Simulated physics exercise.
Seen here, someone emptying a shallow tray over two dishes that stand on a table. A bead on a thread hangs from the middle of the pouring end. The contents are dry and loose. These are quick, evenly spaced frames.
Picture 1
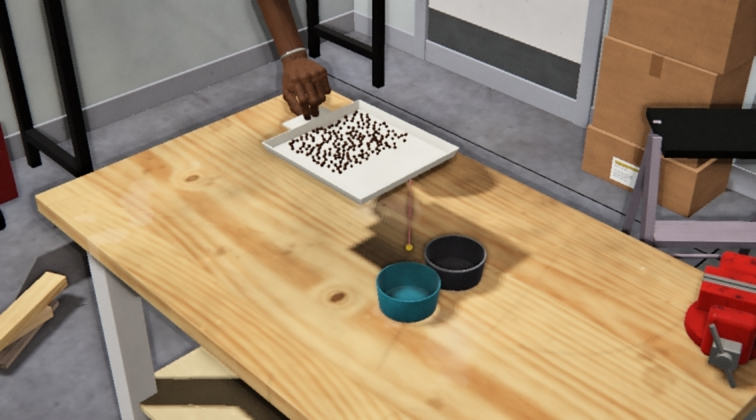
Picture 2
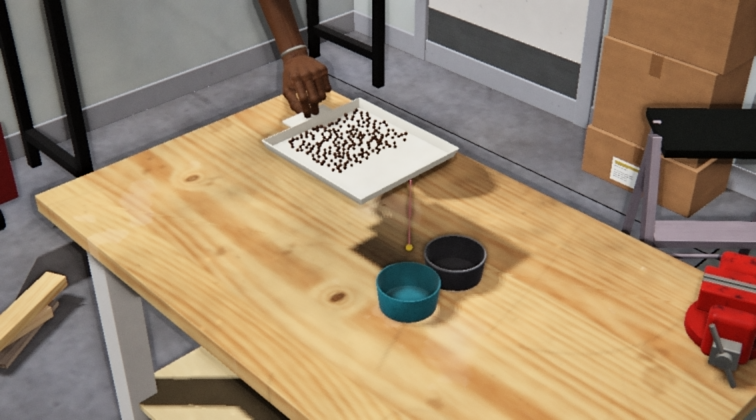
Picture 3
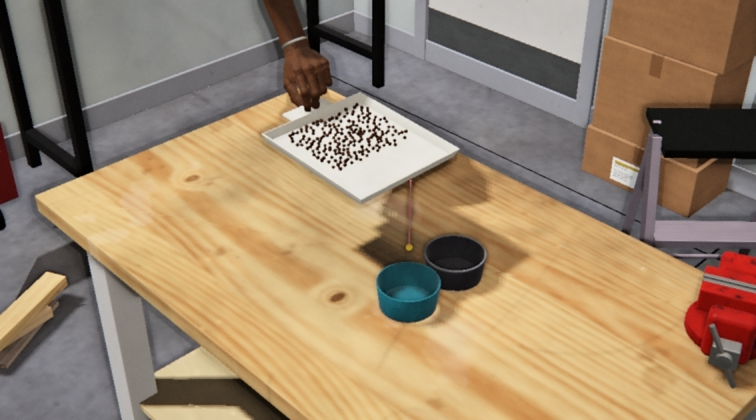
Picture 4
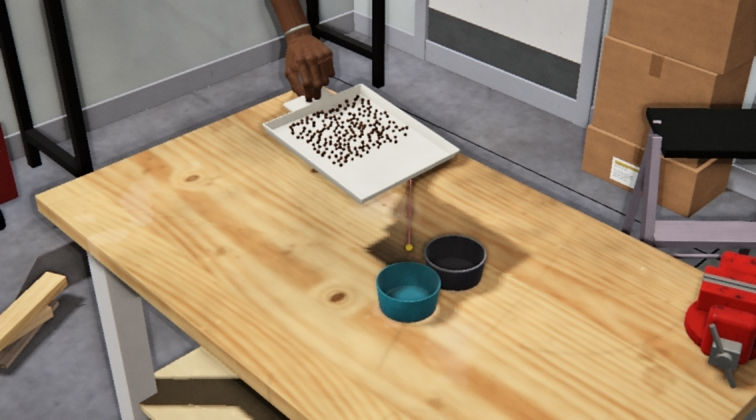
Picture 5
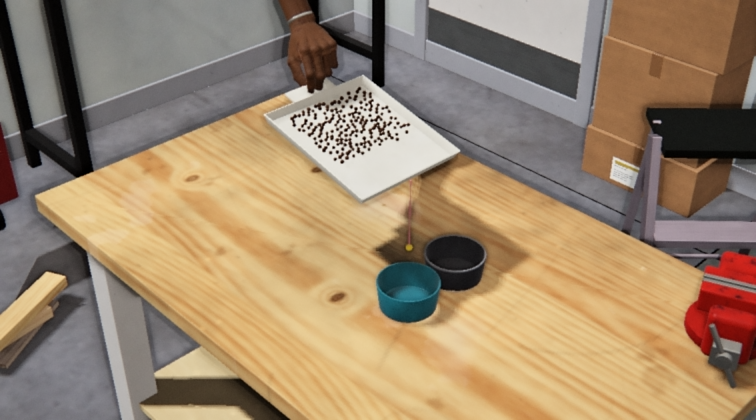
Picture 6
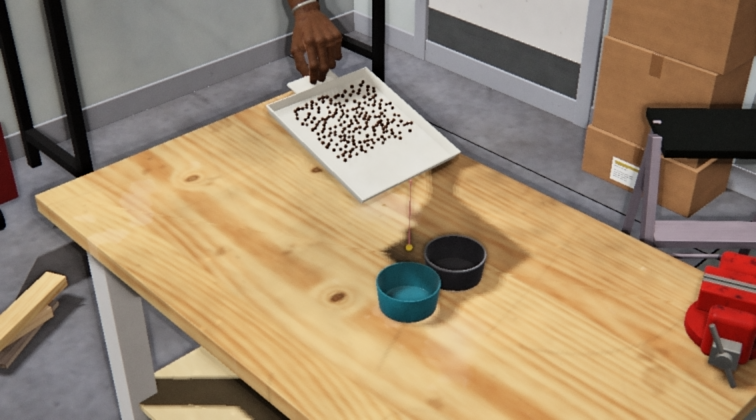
A dark-skinned hand grips the far end of a shallow white tray scattered with small dark brown berries, seen from above at an angle over a pale wooden table in a workshop-like room. A teal dish and a black dish stand below the tray's near end, where a small bead hangs, with a red vise at right and cardboard boxes behind. The hand gradually raises the far end, steepening the tray, while the berries shift slightly and the camera stays still.
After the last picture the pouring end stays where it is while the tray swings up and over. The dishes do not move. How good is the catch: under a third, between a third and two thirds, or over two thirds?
They take over two thirds between them.
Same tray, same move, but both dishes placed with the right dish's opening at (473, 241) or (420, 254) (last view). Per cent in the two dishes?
Roughly 90 per cent, and 40 per cent.
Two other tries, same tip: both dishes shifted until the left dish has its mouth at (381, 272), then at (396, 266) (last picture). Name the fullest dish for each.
The first try: The right one. The second: The right-hand dish.
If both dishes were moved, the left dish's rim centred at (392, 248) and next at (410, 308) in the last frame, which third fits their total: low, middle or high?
At the first place under a third, at the second under a third.
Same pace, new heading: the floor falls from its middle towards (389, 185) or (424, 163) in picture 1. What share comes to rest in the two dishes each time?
Near 40 % and 30 %.
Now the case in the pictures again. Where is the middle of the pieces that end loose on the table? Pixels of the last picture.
Roughly at (501, 278).
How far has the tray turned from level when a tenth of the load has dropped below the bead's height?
At about 60°.
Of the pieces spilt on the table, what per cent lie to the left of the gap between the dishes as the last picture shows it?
Near 10 %.
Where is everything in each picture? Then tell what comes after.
In the first picture, corners of the pouring end near (361, 196) and (454, 148), level; middle of the load near (345, 142), allspice berries; left dish near (431, 306); right dish near (478, 276); bead on its thread near (409, 247).
In the second picture, corners of the pouring end near (361, 196) and (454, 148), level; middle of the load near (345, 141).
In the third picture, corners of the pouring end near (361, 196) and (454, 148), tipped barely, level across its low end; middle of the load near (346, 137).
In the fourth picture, corners of the pouring end near (362, 196) and (455, 149), tipped a little, level across its low end; middle of the load near (346, 131).
In the fifth picture, corners of the pouring end near (363, 196) and (455, 150), tipped a little, level across its low end; middle of the load near (348, 125).
In the sixth picture, corners of the pouring end near (363, 196) and (456, 151), tipped clearly, level across its low end; middle of the load near (351, 121), near a quarter on the move; left dish near (431, 306); right dish near (478, 276).
Shortly afterwards, tray tipped steeply; near two thirds on the tray; a little in the left dish; a little in the right dish; only a few outside both; near a quarter in the air.
Next, tray tipped past a quarter turn; only a few on the tray; near a quarter in the left dish; near a third in the right dish; a little outside both; near a third in the air.
Some moments later, tray tipped past a quarter turn; near a quarter in the left dish; near two thirds in the right dish; a little outside both.
In the end, tray tipped past a quarter turn; near a quarter in the left dish; near two thirds in the right dish; a little outside both.
